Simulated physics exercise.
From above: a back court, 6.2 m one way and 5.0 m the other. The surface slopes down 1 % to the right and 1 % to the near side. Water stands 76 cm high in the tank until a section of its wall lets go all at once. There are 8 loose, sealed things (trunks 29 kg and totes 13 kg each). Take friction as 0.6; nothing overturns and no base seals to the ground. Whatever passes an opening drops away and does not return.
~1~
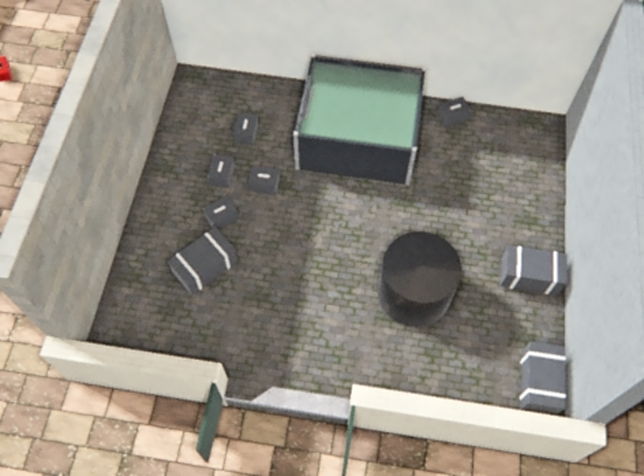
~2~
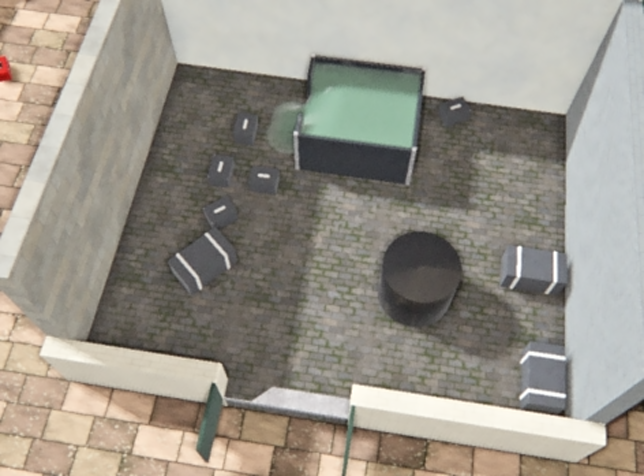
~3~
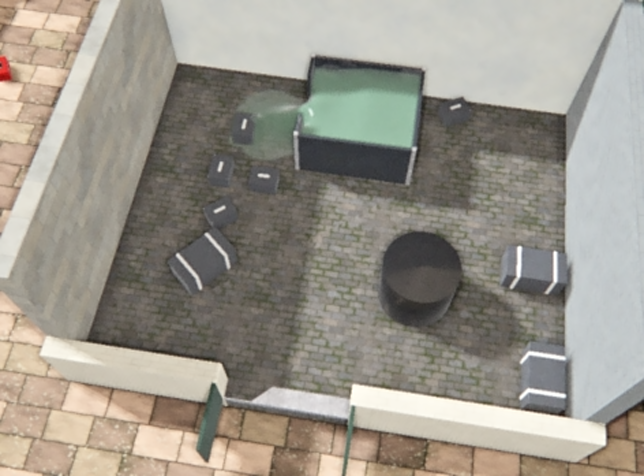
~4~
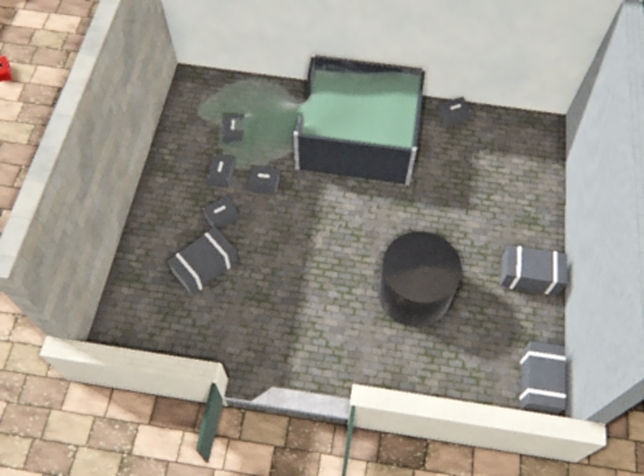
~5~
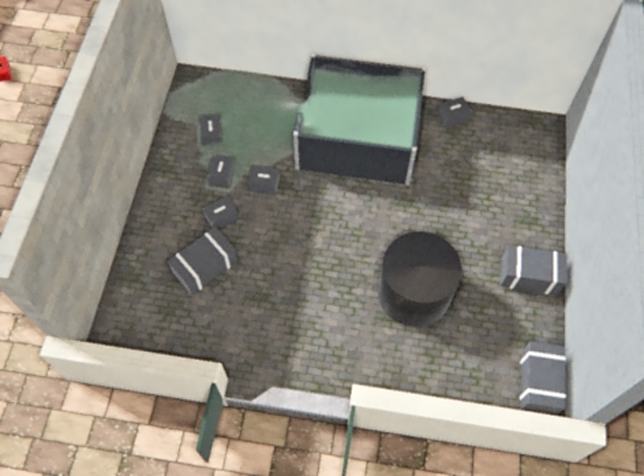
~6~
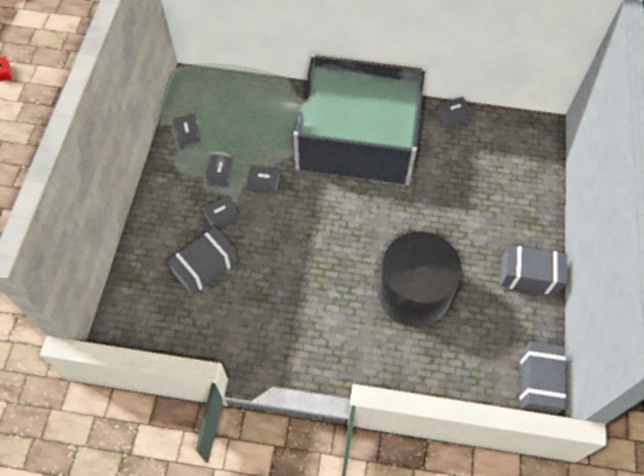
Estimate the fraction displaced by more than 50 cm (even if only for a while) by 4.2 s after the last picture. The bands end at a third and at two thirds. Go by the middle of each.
It is from one to two thirds.
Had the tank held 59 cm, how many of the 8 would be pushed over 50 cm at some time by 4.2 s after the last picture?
In that case 2 of them.
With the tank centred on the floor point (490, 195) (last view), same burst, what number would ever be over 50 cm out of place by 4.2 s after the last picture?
In that case 4 of them.
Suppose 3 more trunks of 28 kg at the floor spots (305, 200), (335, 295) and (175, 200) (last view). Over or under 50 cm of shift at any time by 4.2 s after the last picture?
In that order: Short of it, under, over.
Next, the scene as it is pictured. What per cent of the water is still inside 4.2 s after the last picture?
Some 98 per cent remains.
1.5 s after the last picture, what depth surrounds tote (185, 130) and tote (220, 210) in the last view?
Roughly 12 and 2 cm.
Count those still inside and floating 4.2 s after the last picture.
1 of them.
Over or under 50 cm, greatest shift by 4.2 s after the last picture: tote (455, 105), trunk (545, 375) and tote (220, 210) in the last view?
In turn: Less, short of it, less.
Then, 0.4 s after the last picture 1 of 8 are over 50 cm from their spots; 0 afloat.
Then, 1.5 s after the last picture 2 of 8 are over 50 cm from their spots; 0 afloat.
Then, 2.8 s after the last picture 3 of 8 are over 50 cm from their spots; 1 afloat.
Then, 4.2 s after the last picture 3 of 8 are over 50 cm from their spots, and 3 have been at some point; 1 afloat.
